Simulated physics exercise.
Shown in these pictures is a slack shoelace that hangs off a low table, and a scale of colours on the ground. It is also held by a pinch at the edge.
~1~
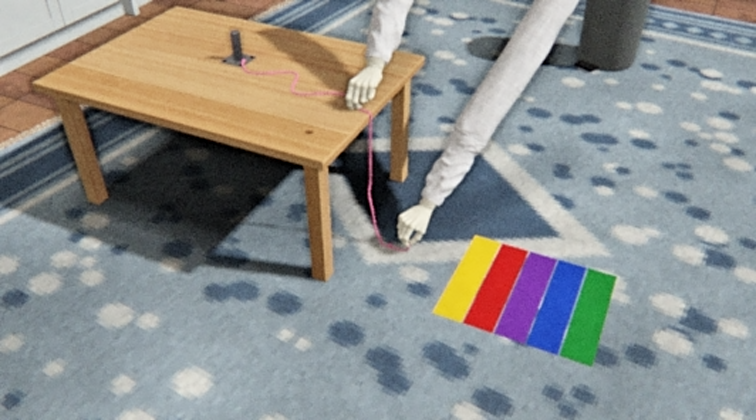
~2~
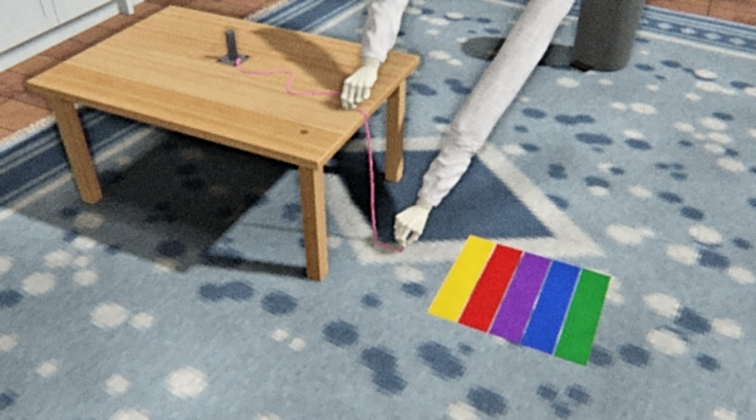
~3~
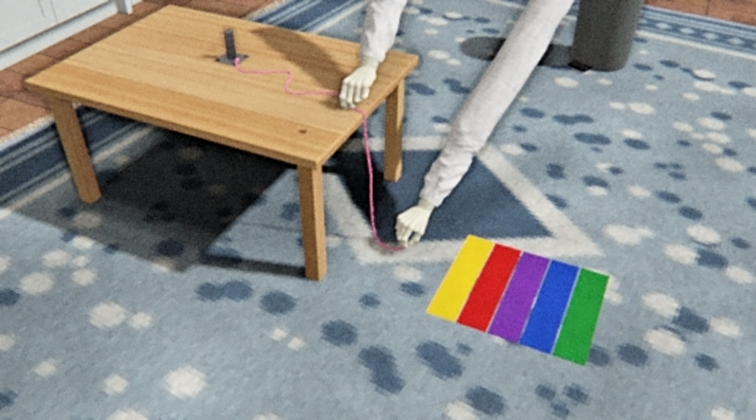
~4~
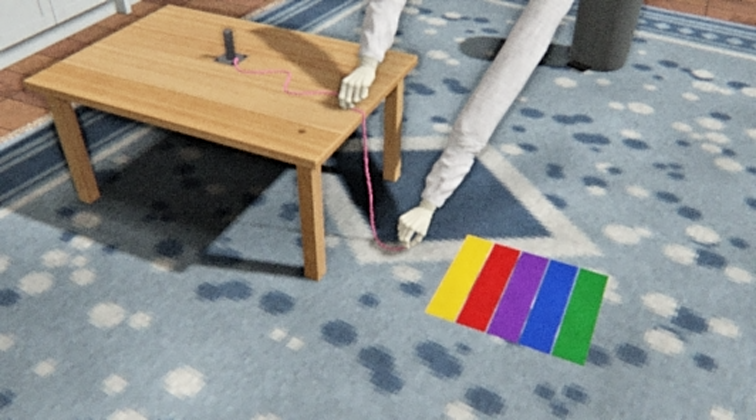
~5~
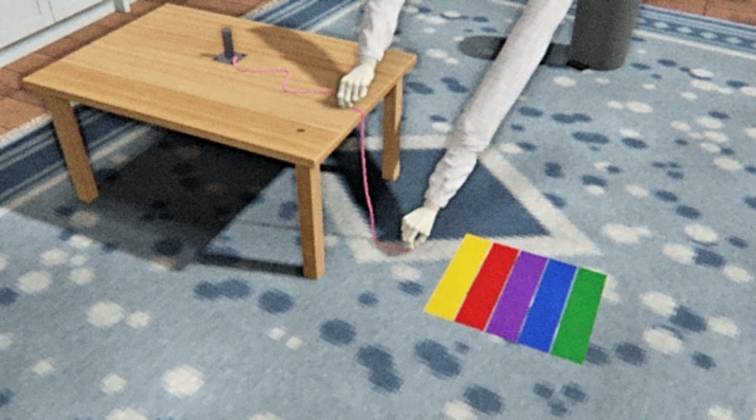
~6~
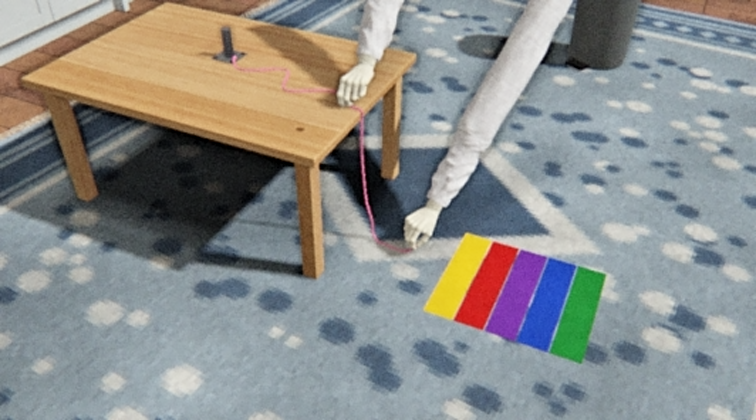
On a blue patterned rug beside a low wooden table, one hand pinches a slack pink lace at the table's edge while another holds near its lower end, left of a strip of coloured bands. The upper hand stays almost still, and the lower hand shifts very slightly right, toward the yellow band.
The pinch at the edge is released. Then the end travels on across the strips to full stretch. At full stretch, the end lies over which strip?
Over the blue strip.
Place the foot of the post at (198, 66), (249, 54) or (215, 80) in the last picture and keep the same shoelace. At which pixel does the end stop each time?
Try by try, around (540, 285), (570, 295) and (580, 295).
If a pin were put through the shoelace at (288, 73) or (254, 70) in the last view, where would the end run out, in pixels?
Near (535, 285) and (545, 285).
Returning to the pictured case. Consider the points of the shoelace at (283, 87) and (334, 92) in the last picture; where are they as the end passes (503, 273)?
You'll find the first mark at (319, 89) and the second mark at (364, 108).
A little later, end near (504, 273); over red.
Next, end near (535, 283); over purple.
When it is tight, end near (555, 289); over blue. The blue one.
